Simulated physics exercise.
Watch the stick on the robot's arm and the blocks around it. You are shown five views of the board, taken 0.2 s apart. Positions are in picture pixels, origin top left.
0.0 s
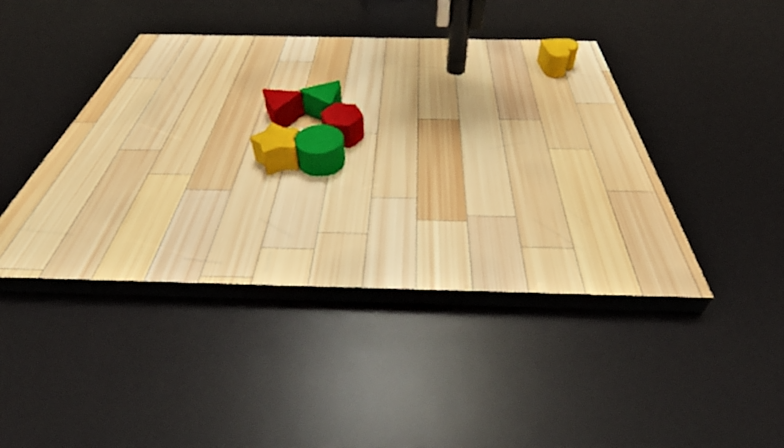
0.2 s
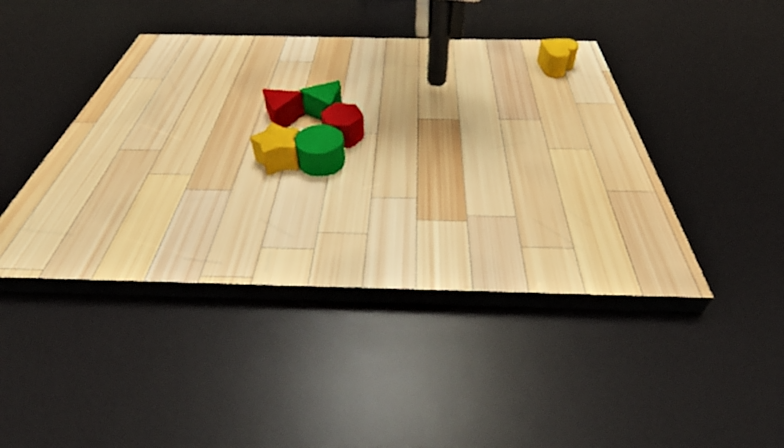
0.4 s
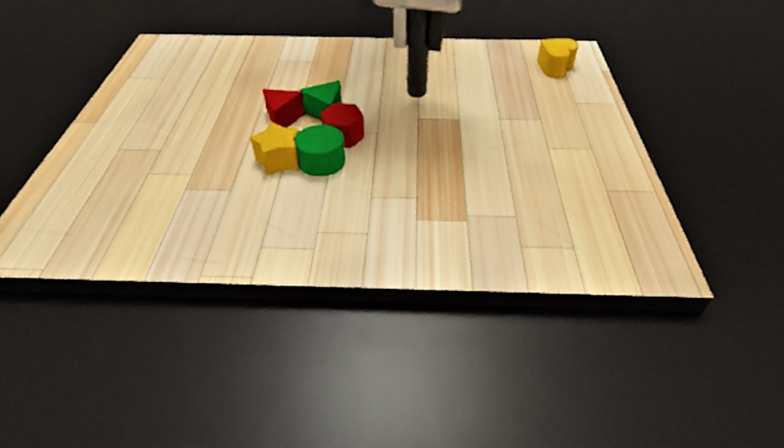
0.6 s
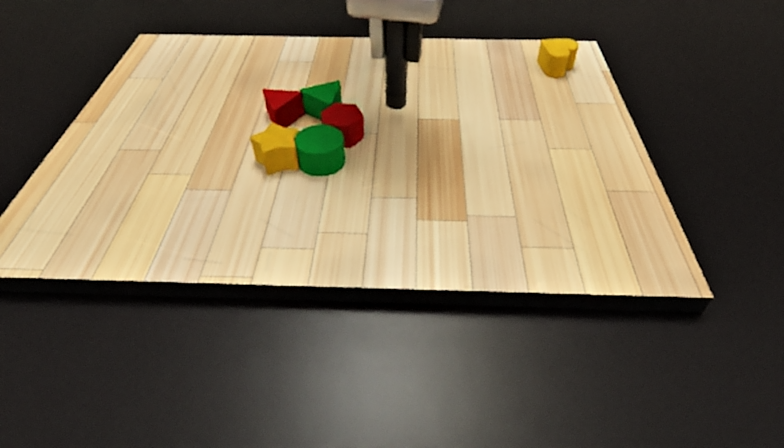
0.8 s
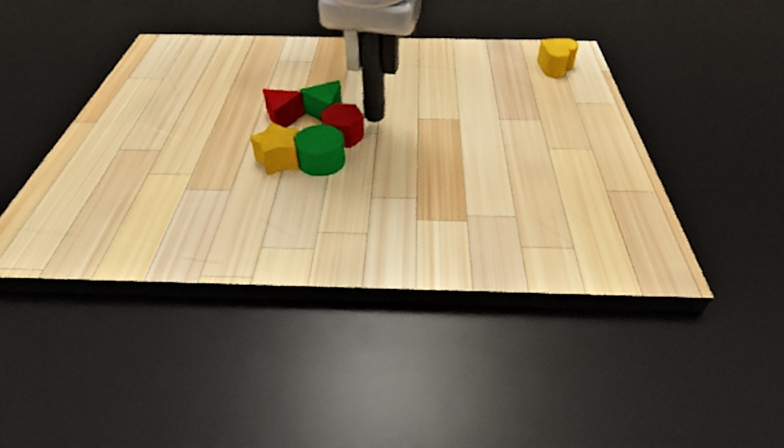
A robot arm's dark stick moves steadily left and toward the viewer over a pale wooden board on a black surface, seen from above at an angle by a still camera. Left of centre sit a yellow star, a green round block, a red hexagonal block, and red and green triangular pieces, with another yellow block at upper right. The stick nears the red hexagonal block's right side while all the blocks stay still.
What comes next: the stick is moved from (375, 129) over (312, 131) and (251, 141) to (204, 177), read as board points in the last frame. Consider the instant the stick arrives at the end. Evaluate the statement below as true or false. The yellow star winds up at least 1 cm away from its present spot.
True.
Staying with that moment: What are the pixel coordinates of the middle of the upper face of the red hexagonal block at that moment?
Its top middle is near (207, 172).
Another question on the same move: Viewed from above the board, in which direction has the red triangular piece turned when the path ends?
Looking down, it rotates clockwise.
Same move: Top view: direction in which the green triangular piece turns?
Rotates clockwise.
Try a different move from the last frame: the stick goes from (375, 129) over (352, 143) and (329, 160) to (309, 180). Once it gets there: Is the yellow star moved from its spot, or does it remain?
My prediction: It moves.
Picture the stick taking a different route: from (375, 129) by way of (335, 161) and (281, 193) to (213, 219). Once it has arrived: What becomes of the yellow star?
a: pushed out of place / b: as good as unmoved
That would be a.
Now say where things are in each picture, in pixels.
In the first frame, stick tip at (456, 71); block tops, yellow star at (276, 137); red triangular piece at (279, 97); green triangular piece at (323, 91); red hexagonal block at (342, 114).
In the second frame, stick at (437, 82); blocks unchanged.
In the third frame, stick at (417, 93); blocks unchanged.
In the fourth frame, stick at (396, 105); blocks unchanged.
In the fifth frame, stick at (375, 117); yellow star at (276, 137); red triangular piece at (279, 97); green triangular piece at (323, 91); red hexagonal block at (342, 114).
What follows on the original path. One third of the way, stick at (310, 119); yellow star at (264, 143); green triangular piece at (317, 89), turned 40° clockwise; red hexagonal block at (285, 121), turned 35° anticlockwise.
Two thirds of the way, stick at (247, 130); yellow star at (249, 161), turned 50° anticlockwise; red triangular piece at (272, 96), turned 30° clockwise; green triangular piece at (316, 89), turned 45° clockwise; red hexagonal block at (234, 139), turned 90° anticlockwise.
At the end, stick at (200, 165); yellow star at (252, 174), turned 95° anticlockwise; red triangular piece at (272, 96), turned 30° clockwise; green triangular piece at (316, 89), turned 45° clockwise; red hexagonal block at (207, 172), turned 150° anticlockwise.
